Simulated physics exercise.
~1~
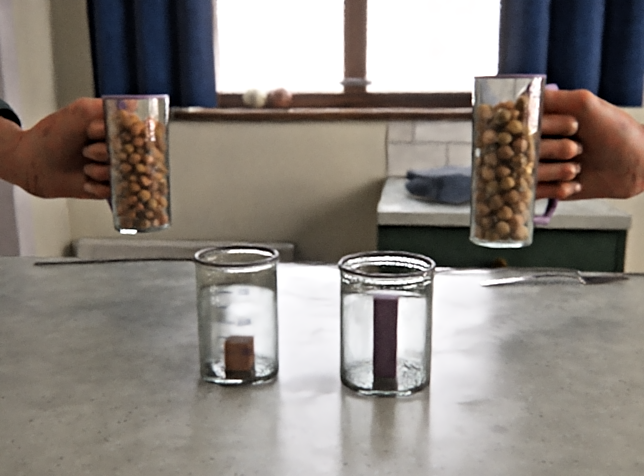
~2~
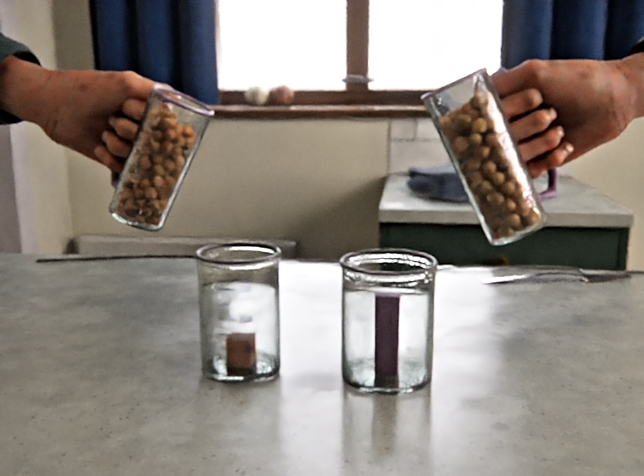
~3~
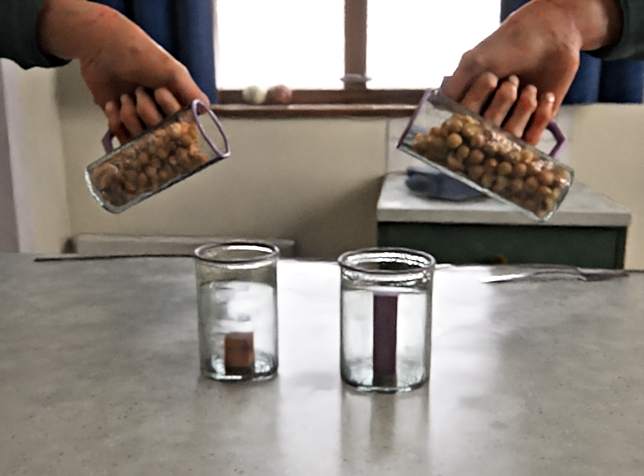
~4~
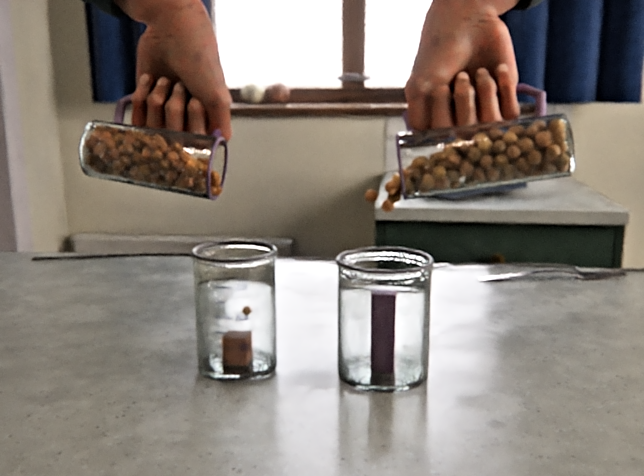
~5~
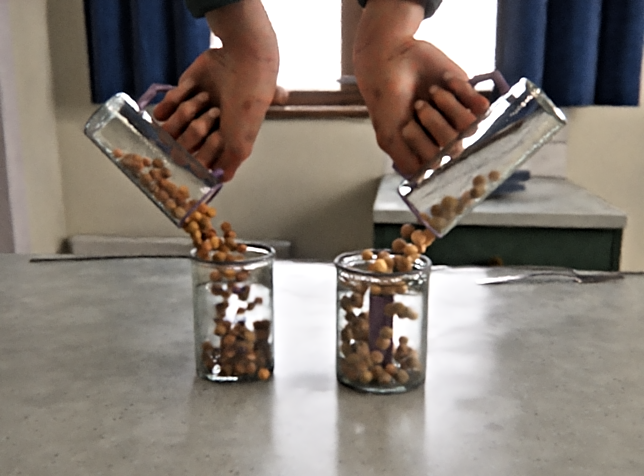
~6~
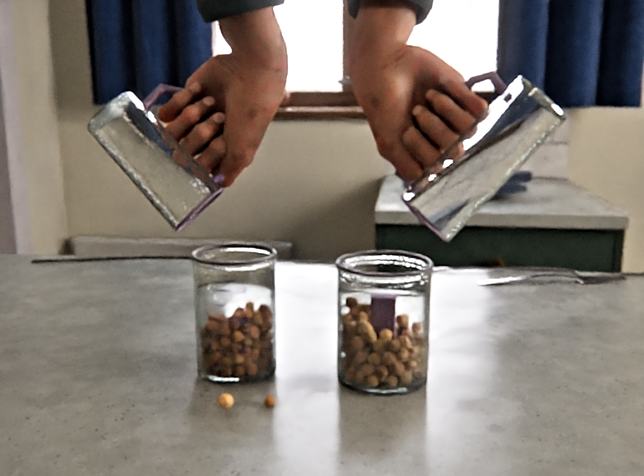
Two hands hold clear cups of round tan pieces above two glass jars on a grey counter, seen from the front in a slightly swaying view, with a bright window and blue curtains behind. A short brownish block stands in the left jar and a tall purple one in the right. The hands tip the cups inward onto their sides, and the first pieces begin to fall. Tilted further, both cups pour their pieces around the blocks until they are empty. The left block ends up covered, the purple one's top still shows, and a couple of stray pieces lie on the counter.
